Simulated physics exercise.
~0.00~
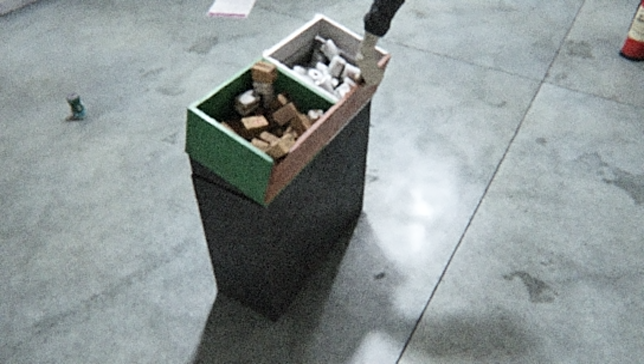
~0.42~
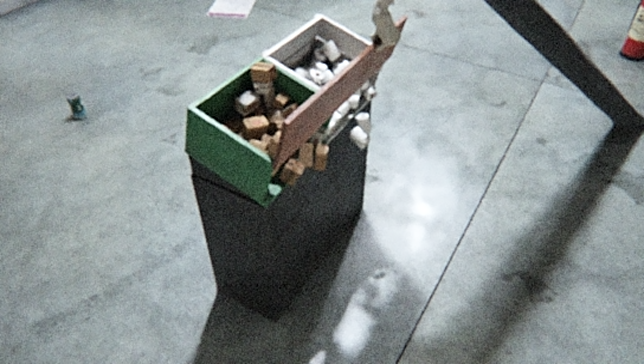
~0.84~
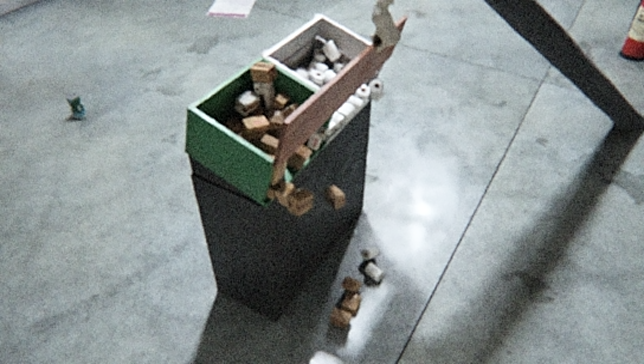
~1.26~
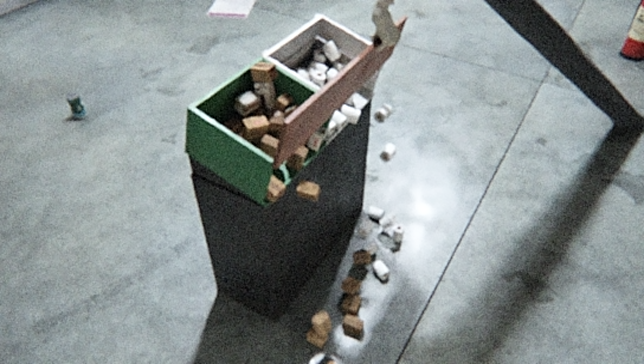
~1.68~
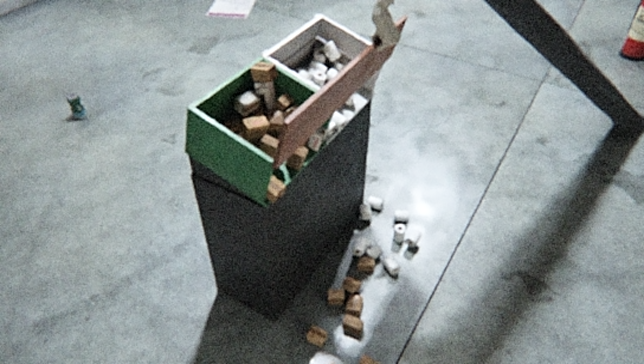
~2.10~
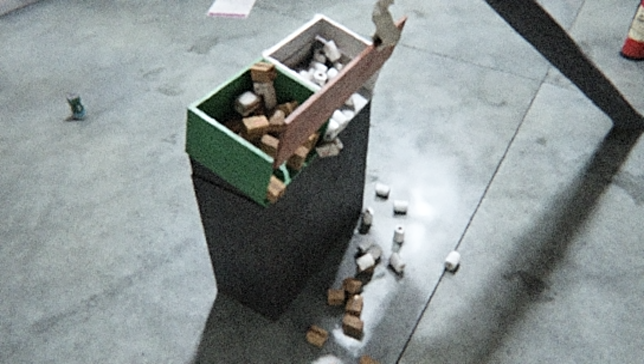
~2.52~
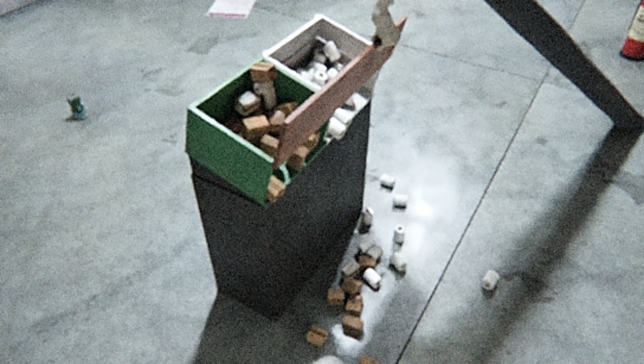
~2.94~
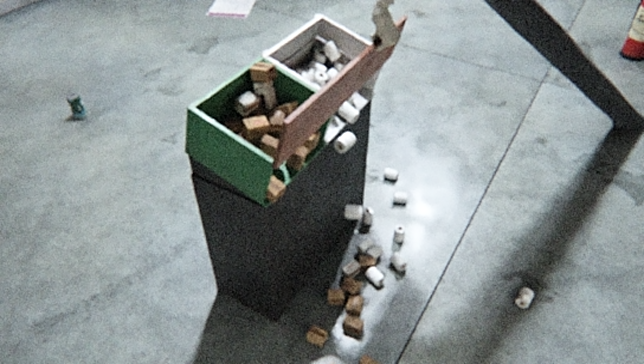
The reddish-brown gate across the front of the white and green bins was lifted by hand, and white rolls and little brown parcels spilled down onto the floor, a few stragglers following, until they lay scattered there while many stayed in both bins.
